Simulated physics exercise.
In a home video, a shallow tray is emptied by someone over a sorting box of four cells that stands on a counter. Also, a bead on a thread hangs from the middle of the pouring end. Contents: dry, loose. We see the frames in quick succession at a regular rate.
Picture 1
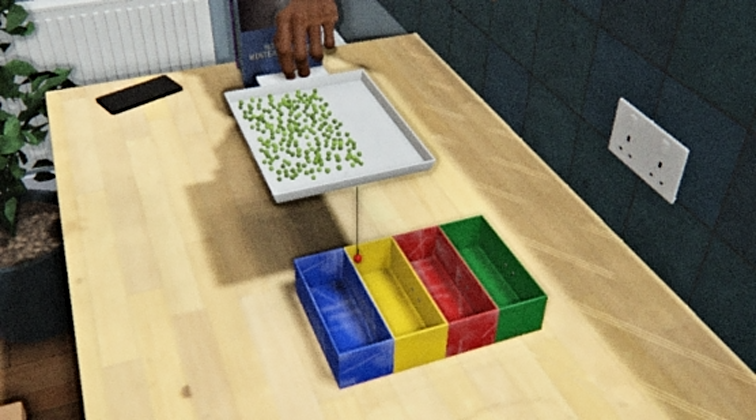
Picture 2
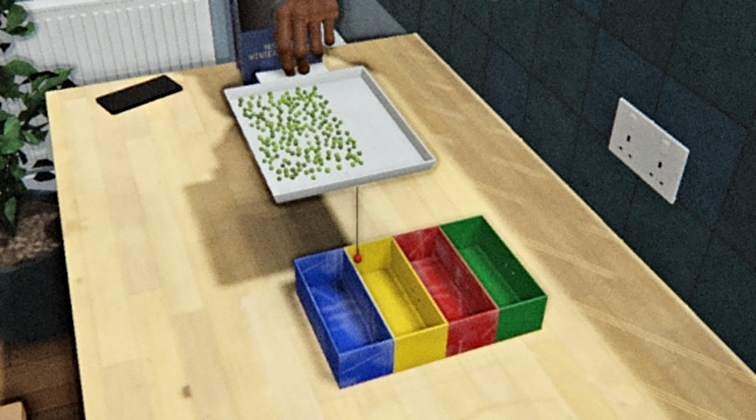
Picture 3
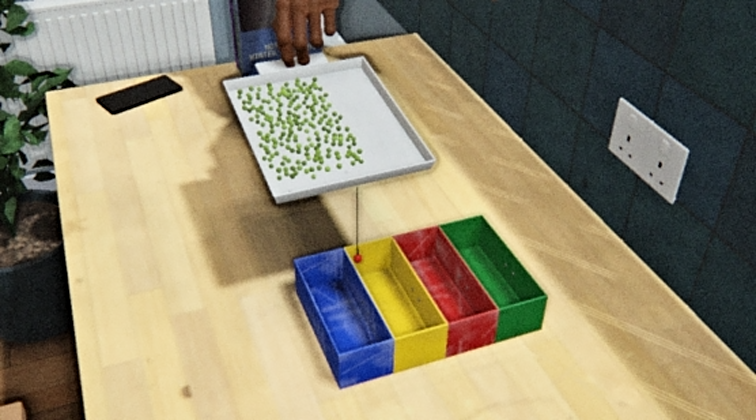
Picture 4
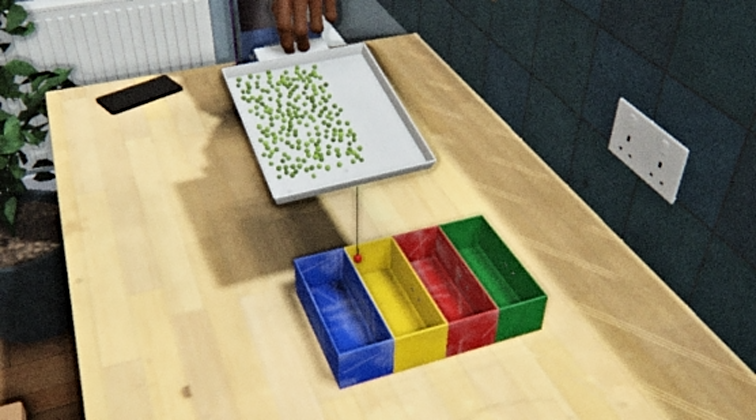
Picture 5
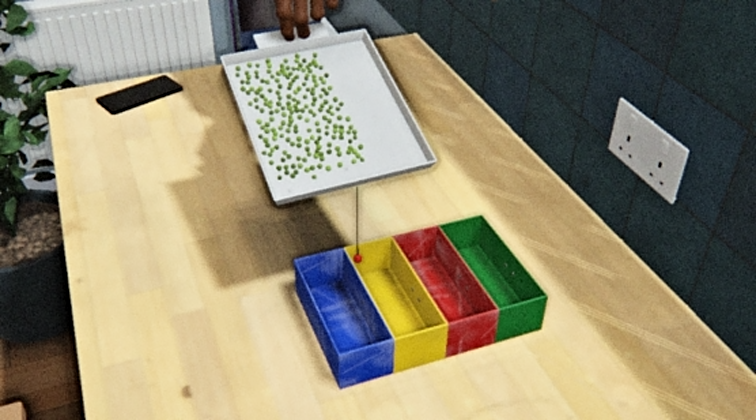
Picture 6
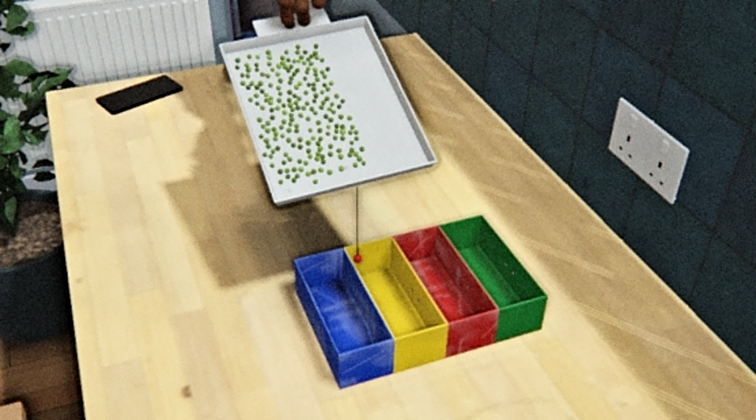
A hand raising the far end of a white tray of green peas above a blue, yellow, red and green sorting box.
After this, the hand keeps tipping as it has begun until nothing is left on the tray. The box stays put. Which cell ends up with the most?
The blue cell.
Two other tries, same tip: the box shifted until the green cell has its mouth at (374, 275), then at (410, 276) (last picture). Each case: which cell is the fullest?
It would be the cell in red the first time and the cell in yellow the second time.
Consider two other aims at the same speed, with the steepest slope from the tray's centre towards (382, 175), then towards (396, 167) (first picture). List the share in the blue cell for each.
0 % and 0 %, roughly.
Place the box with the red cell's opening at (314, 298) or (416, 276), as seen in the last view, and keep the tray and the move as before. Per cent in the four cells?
Well, you'd get about 100 per cent and then about 90 per cent.
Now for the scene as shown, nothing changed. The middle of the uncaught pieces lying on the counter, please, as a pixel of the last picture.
The centre sits near (281, 362).
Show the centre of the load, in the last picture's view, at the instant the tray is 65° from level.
I'd mark the middle close to (316, 192).
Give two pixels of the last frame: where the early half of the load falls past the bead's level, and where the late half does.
Early half: (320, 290); late half: (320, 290).
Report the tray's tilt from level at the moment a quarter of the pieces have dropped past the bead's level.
75 degrees.
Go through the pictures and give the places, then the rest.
The first picture shows corners of the pouring end (277, 192) and (431, 159), level; middle of the load (297, 130), dried peas; bead on its thread (358, 259); blue cell (367, 361); yellow cell (420, 345); red cell (472, 330); green cell (521, 316).
The second picture shows corners of the pouring end (277, 192) and (431, 159), level; middle of the load (297, 128).
The third picture shows corners of the pouring end (277, 193) and (431, 159), tipped barely, lowest at the left corner; middle of the load (297, 123).
The fourth picture shows corners of the pouring end (277, 195) and (432, 159), tipped a little, lowest at the left corner; middle of the load (297, 116).
The fifth picture shows corners of the pouring end (278, 196) and (432, 159), tipped clearly, lowest at the left corner; middle of the load (297, 110).
The sixth picture shows corners of the pouring end (278, 198) and (433, 159), tipped clearly, lowest at the left corner; middle of the load (298, 108), every one on the move; blue cell (367, 361); yellow cell (420, 345); red cell (472, 330); green cell (521, 316).
Just after the last frame, tray tipped steeply; the larger part on the tray; about a tenth in the blue cell; roughly a quarter falling or outside the box.
A moment on, tray tipped past a quarter turn; about a tenth on the tray; roughly a quarter in the blue cell; about a tenth in the yellow cell; roughly half falling or outside the box.
Further on, tray tipped past a quarter turn; roughly half in the blue cell; about a tenth in the yellow cell; roughly half falling or outside the box.
When it is over, tray tipped past a quarter turn; roughly half in the blue cell; about a tenth in the yellow cell; not one in the red cell; not one in the green cell; roughly half outside the box.
